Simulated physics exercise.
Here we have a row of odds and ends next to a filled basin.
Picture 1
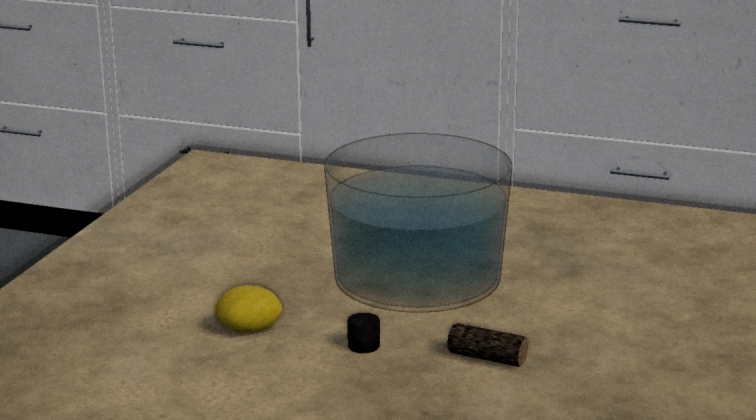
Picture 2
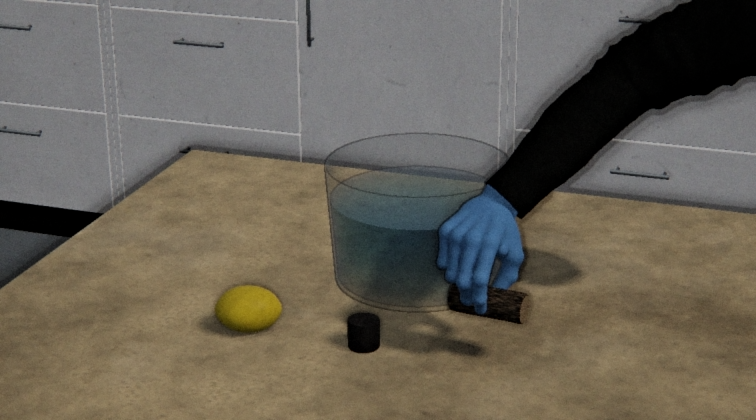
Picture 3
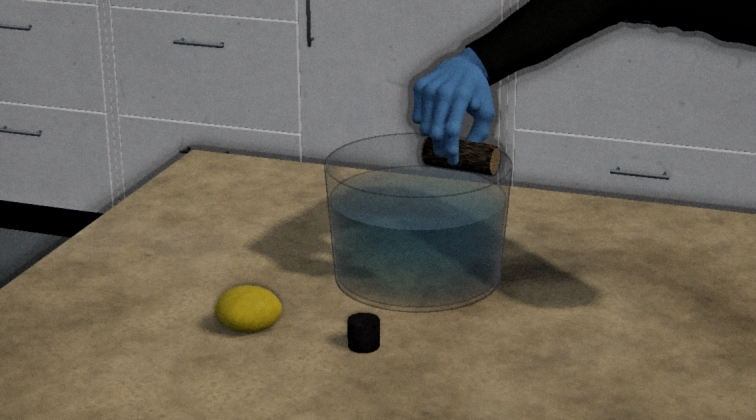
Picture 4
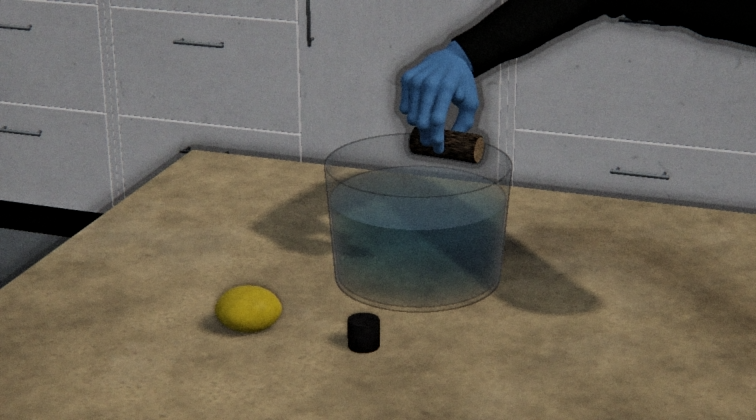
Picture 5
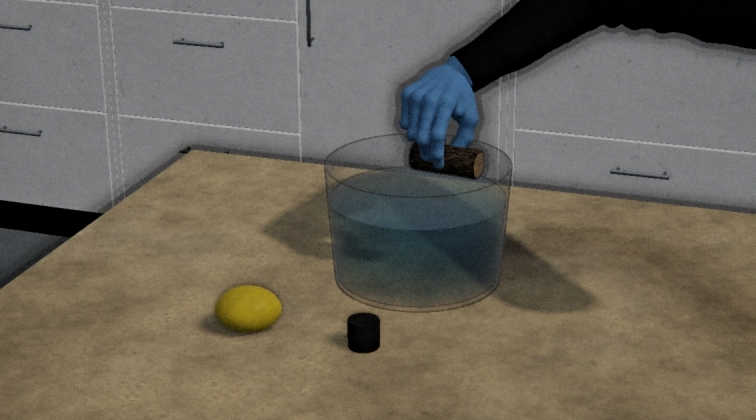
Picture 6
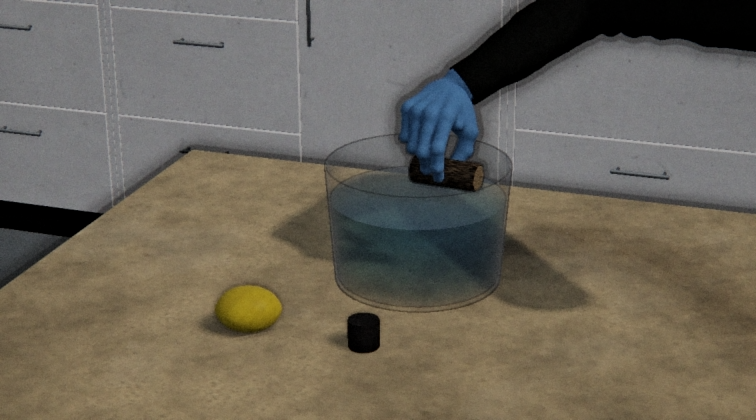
The clip opens on a yellow lemon, a small black cylinder and a piece of branch lying in a row before a clear basin of water. A blue-gloved hand picks up the branch at right, carries it up over the basin, then lowers it to just above the water's surface.
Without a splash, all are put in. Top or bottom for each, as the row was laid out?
Left floats; middle sinks; right floats.
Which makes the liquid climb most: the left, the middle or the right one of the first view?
It is the left object.
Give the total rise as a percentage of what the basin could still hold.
Close to 12 %.
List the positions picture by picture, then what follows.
The first picture shows the row from the left; lemon (249, 309); iron weight (364, 333); piece of branch (488, 344).
The second picture shows a hand picks up the piece of branch; piece of branch (489, 302); iron weight (364, 333).
In the third picture, it is carried over; piece of branch (461, 155); lemon (249, 309).
In the fourth picture, it is above the basin; piece of branch (447, 144); iron weight (364, 333).
The fifth picture shows it comes down; piece of branch (446, 160); lemon (249, 309).
In the sixth picture, it is just over the surface; lemon (249, 309); iron weight (364, 333); piece of branch (446, 173).
Next, the piece of branch rides on the surface.
After that, the iron weight sinks.
Finally, the lemon rides on the surface; afloat, lemon and piece of branch.
